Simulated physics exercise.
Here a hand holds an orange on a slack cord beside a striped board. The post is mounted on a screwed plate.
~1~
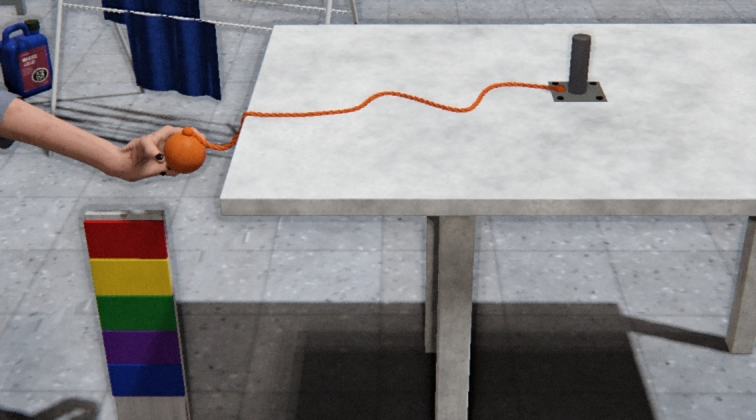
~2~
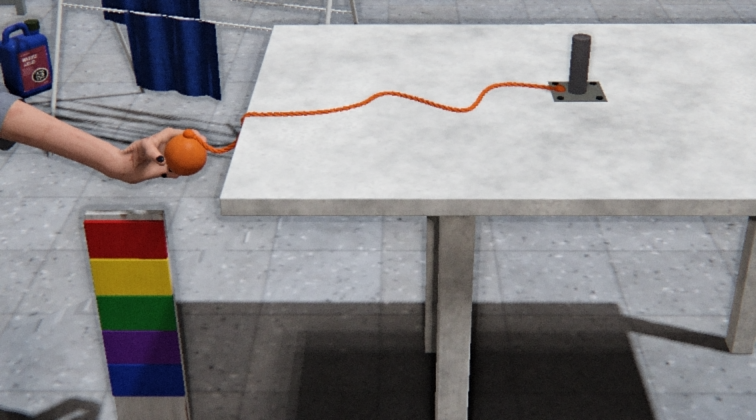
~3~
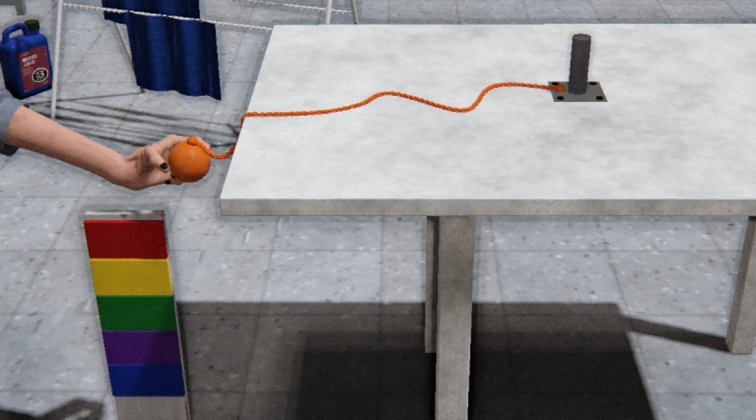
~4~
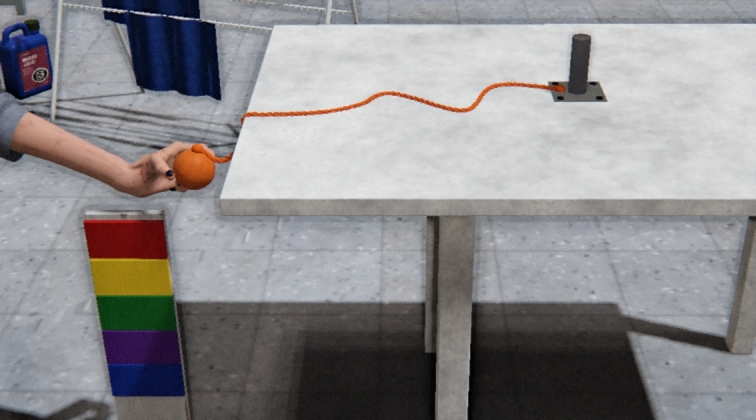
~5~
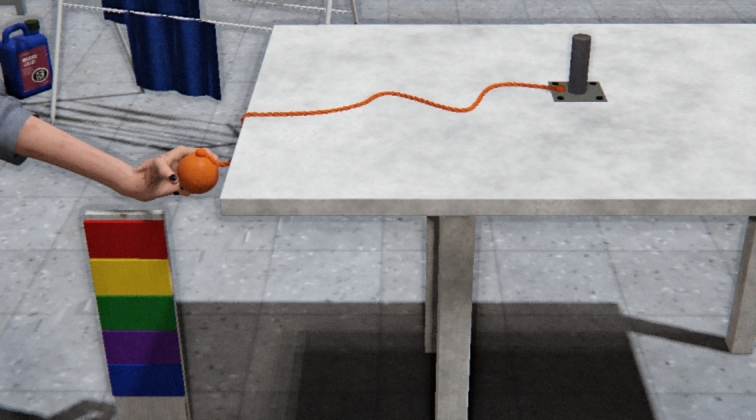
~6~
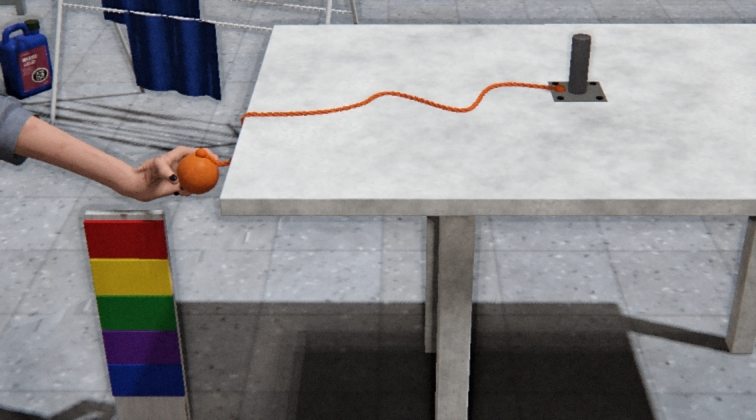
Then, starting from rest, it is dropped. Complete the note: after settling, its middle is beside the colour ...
... Yellow.
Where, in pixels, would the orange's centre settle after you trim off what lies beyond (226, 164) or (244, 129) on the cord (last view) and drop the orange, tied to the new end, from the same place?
About (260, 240), then (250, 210).
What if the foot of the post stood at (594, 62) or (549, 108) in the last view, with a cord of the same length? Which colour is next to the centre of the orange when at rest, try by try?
Try one - red; try two - green.
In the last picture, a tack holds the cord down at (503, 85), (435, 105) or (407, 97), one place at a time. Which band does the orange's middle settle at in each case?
Going through them one at a time, the answers are yellow; red; red.
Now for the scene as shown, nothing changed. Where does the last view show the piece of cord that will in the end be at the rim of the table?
(319, 113).
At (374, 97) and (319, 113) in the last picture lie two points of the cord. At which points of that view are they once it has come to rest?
(316, 102), then (250, 109).
Soon after, orange near (256, 247); level with red.
After that, orange near (273, 267); level with yellow.
In the end, orange near (255, 269); level with yellow. Its middle rests at the yellow band.
